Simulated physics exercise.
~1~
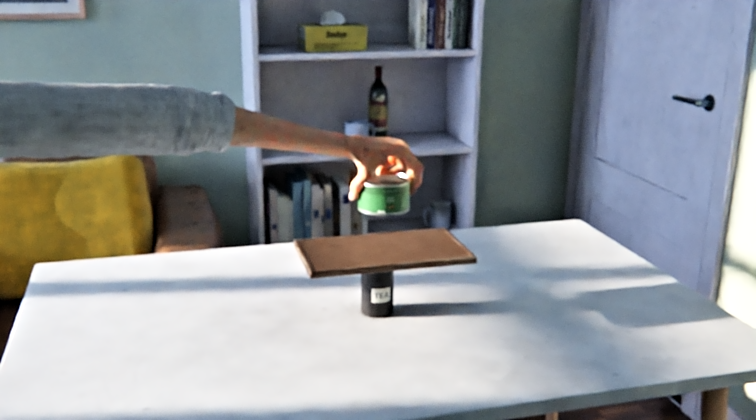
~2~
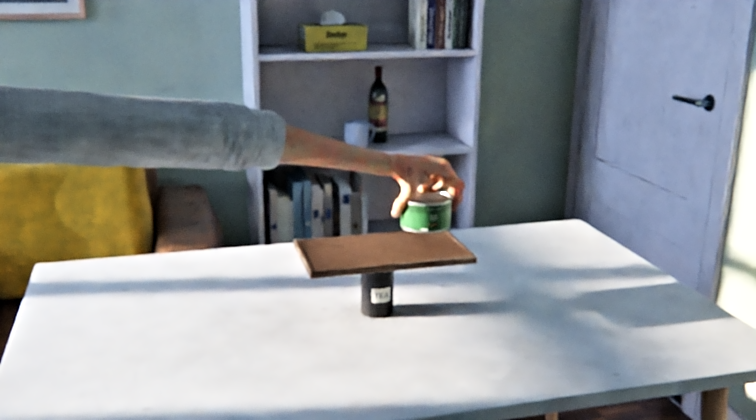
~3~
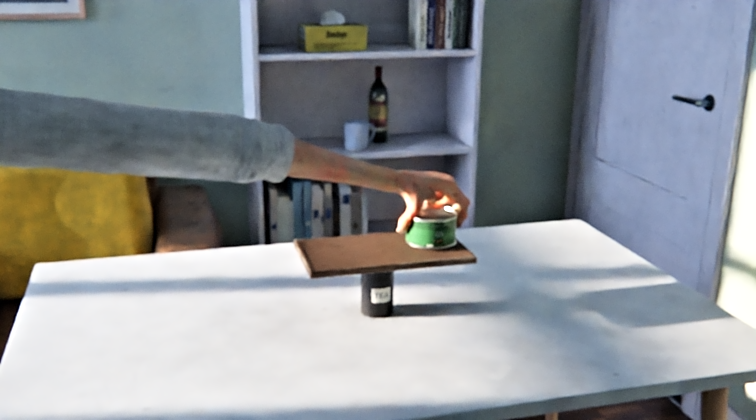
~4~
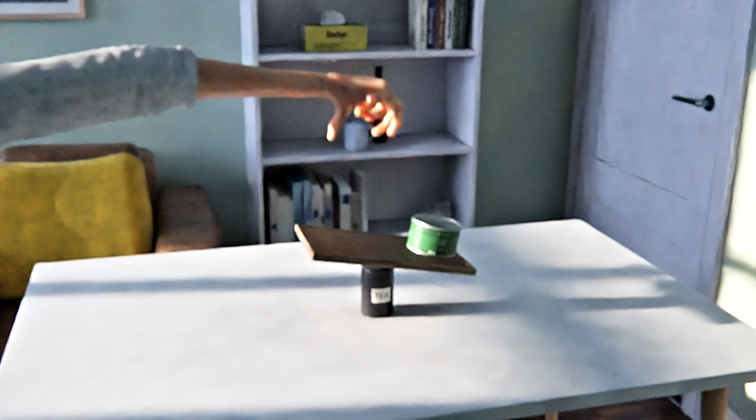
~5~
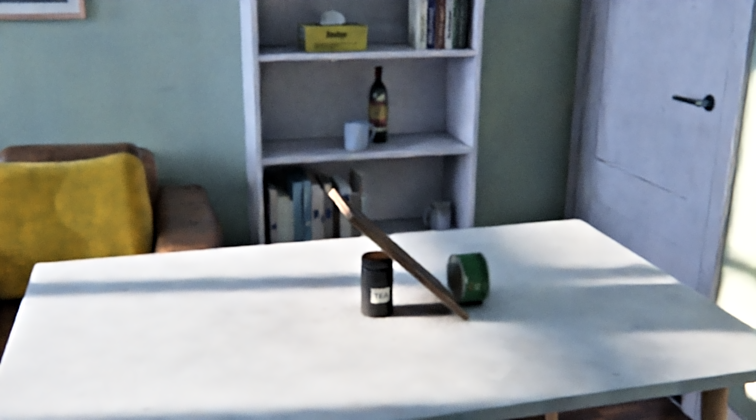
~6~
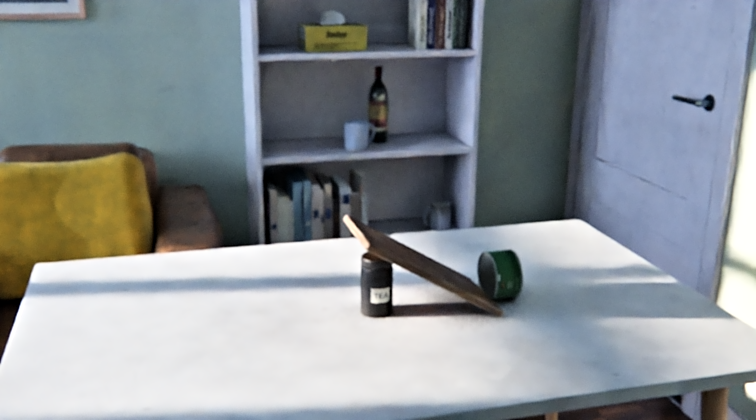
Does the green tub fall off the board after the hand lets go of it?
Yes, the board tips down to the right and the green tub drops onto the table, while the black jar stays standing.
